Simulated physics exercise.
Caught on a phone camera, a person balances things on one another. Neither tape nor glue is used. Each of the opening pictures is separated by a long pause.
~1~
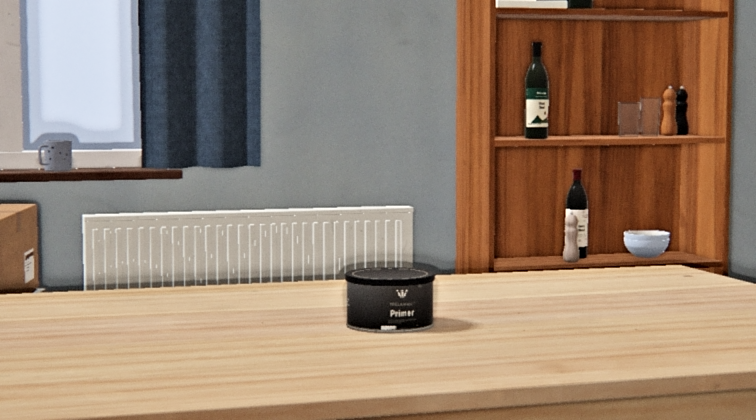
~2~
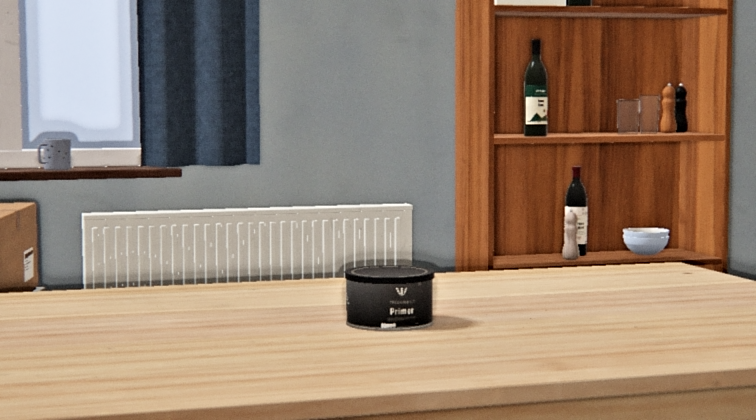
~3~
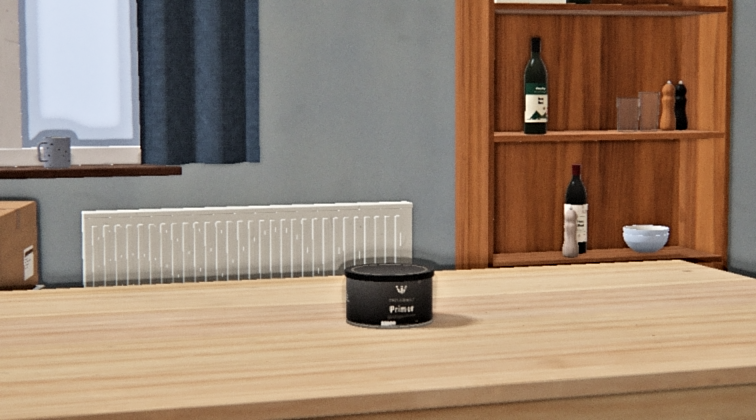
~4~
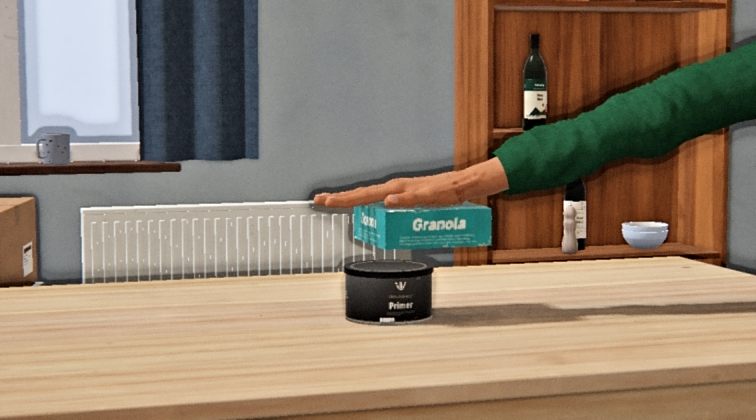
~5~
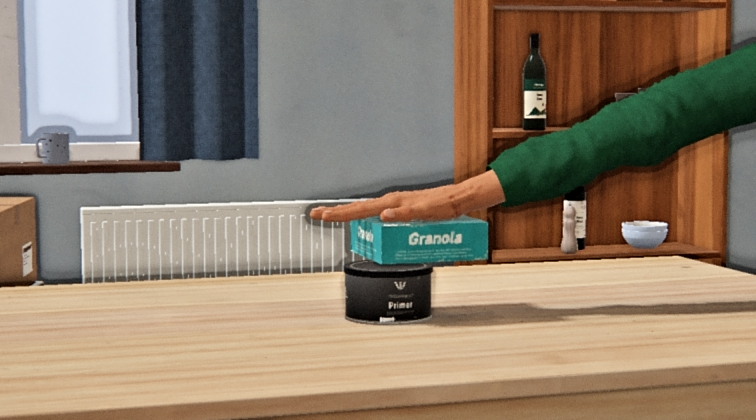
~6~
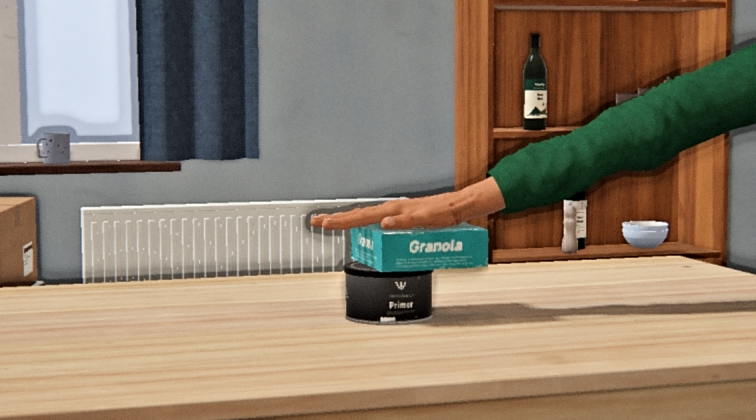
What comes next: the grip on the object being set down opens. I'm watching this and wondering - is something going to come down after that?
No, it all holds.
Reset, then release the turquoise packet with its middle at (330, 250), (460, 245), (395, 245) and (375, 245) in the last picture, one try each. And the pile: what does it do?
Well, on the first go it tumbles down, on the second it tumbles down, on the third it stays steady, and on the fourth it stays steady.
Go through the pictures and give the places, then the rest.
The last thing is not in view yet; black tub (390, 299), in the first picture.
The last thing is not in view yet; black tub (390, 297), in the second picture.
The last thing is not in view yet; black tub (389, 295), in the third picture.
On its way; turquoise packet (421, 223); black tub (389, 292), in the fourth picture.
On its way; turquoise packet (417, 237); black tub (388, 291), in the fifth picture.
In place under the hand; turquoise packet (418, 244); black tub (389, 291), in the sixth picture.
Then, 0.30 s past the last view, nothing moves.
Then, 0.70 s past the last view, turquoise packet resting near (418, 244).
Finally, both still in place. Final places as the last picture's camera would see them, turquoise packet near (418, 244). The pile holds.
